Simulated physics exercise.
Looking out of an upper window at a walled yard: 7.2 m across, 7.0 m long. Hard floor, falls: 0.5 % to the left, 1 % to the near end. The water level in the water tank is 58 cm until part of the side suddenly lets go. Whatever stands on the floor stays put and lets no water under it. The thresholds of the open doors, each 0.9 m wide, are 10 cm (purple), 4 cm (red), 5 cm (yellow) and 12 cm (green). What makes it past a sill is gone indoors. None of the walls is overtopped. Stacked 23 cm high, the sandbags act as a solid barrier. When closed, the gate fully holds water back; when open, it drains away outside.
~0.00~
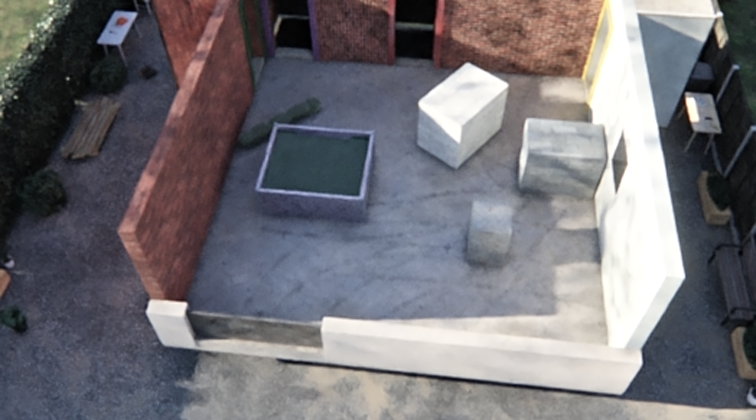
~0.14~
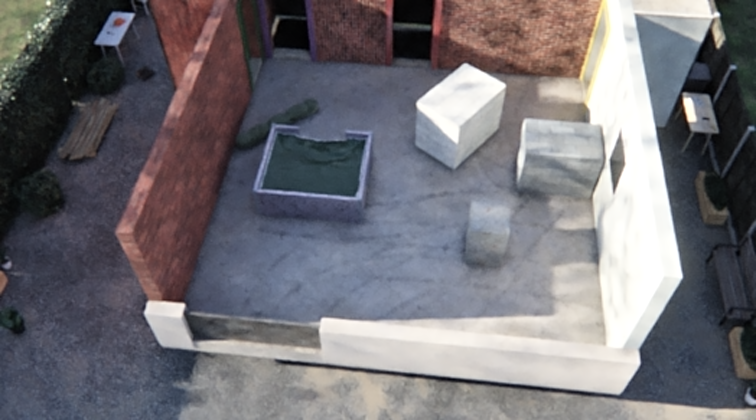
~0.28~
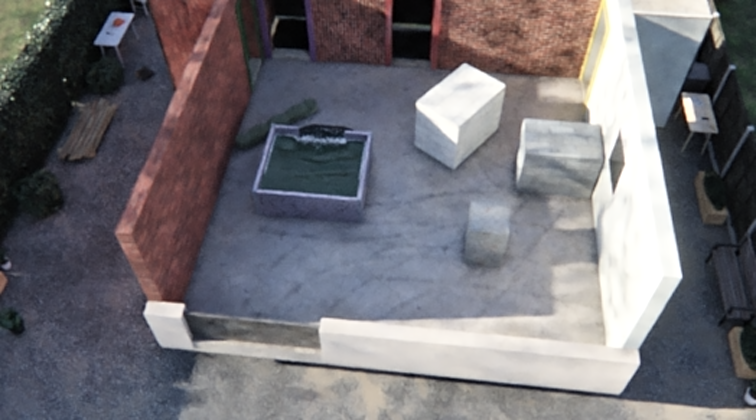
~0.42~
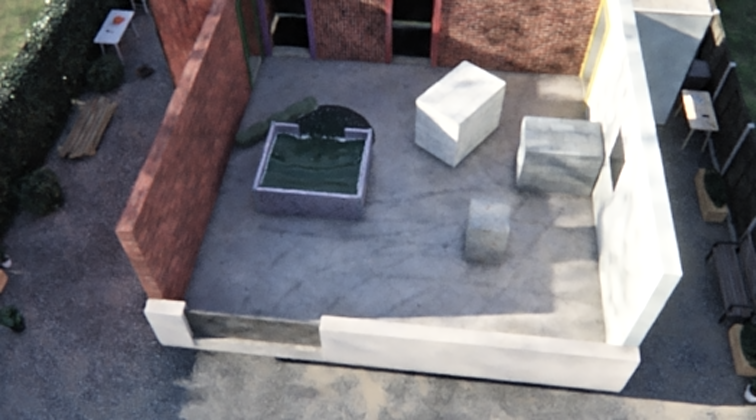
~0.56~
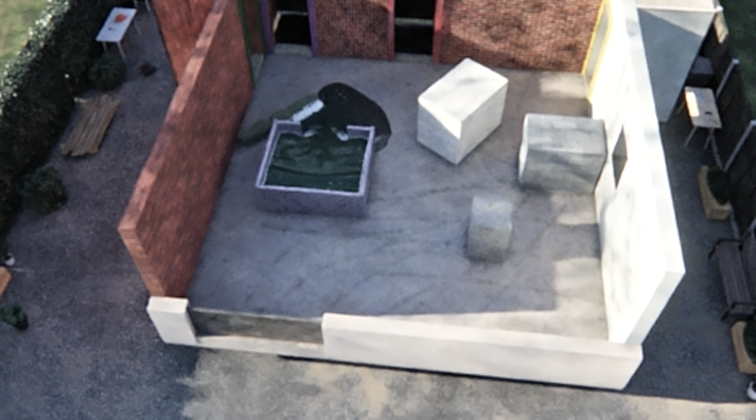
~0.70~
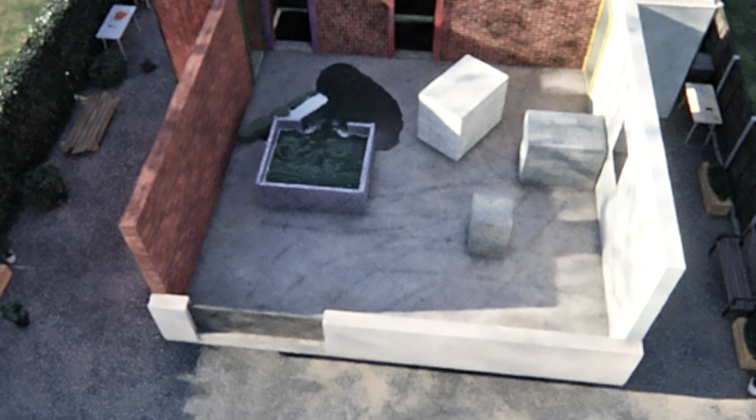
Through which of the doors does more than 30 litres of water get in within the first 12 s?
The purple door does not let in more than 30 litres; the red door lets in more than 30 litres; the yellow door lets in more than 30 litres; the green door does not let in more than 30 litres.
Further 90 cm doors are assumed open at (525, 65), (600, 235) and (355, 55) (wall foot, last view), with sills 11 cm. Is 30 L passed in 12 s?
So, in the order given, it's shy of the mark, then shy of the mark, then beyond the mark.
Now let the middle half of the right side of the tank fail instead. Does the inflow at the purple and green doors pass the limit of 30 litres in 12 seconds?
The purple door comes out less than that and the green door less than that.
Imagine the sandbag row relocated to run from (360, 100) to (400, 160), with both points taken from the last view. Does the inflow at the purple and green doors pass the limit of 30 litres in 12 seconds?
Purple exceeded, green exceeded.
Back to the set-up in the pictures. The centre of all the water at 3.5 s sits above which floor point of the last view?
Its balance point sits around (348, 124).
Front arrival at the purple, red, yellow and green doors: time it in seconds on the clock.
So purple at 1.3 s, red at 1.4 s, yellow at 3.2 s, and green at 2.0 s.
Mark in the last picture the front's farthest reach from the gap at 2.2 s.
Somewhere near pixel (480, 66).
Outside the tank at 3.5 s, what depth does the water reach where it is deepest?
20 cm or so.
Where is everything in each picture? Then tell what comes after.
Still water, 58 cm deep, in the water tank at (317, 163), in the first picture.
The front is at a hidden place, 0.5 m from the gap on the water tank's far side; 0.2 m2 of floor is under water; 58 cm left at the back of the water tank, in the second picture.
Water pours out on the water tank's far side and has run 0.8 m, to a hidden place; typically 9 cm deep outside, 58 cm at the water tank's back, in the third picture.
The front is at (337, 108), 1.3 m from the gap on the water tank's far side; 1.6 m2 of floor is under water; 57 cm left at the back of the water tank, in the fourth picture.
Water pours out on the water tank's far side and has run 1.9 m, to (335, 86); typically 6 cm deep outside, 50 cm at the water tank's back, in the fifth picture.
Water pours out on the water tank's far side and has run 2.4 m, to (339, 66); typically 5 cm deep outside, 48 cm at the water tank's back, in the sixth picture.
After 1.4 s water covers 15 % of the floor and is deepest (34 cm) near (306, 112); purple door 4 cm at the sill, 0 L in, red door 6 cm at the sill, 0 L in, yellow door not reached, green door not reached.
After 2.2 s water covers 25 % of the floor and is deepest (26 cm) near (306, 112); purple door 7 cm at the sill, 0 L in, red door 15 cm at the sill, 29 L in, yellow door not reached, green door 7 cm at the sill, 0 L in.
After 3.5 s water covers 35 % of the floor and is deepest (20 cm) near (306, 112); purple door 6 cm at the sill, 0 L in, red door 11 cm at the sill, 85 L in, yellow door 8 cm at the sill, 0 L in, green door 12 cm at the sill, 4 L in.
After 7.0 s water covers 50 % of the floor and is deepest (13 cm) near (241, 127); purple door 6 cm at the sill, 1 L in, red door 6 cm at the sill, 131 L in, yellow door 8 cm at the sill, 66 L in, green door 7 cm at the sill, 6 L in.
After 12.0 s water covers 70 % of the floor and is deepest (8 cm) near (241, 127); purple door 4 cm at the sill, 1 L in, red door 3 cm at the sill, 138 L in, yellow door 5 cm at the sill, 78 L in, green door 5 cm at the sill, 6 L in.
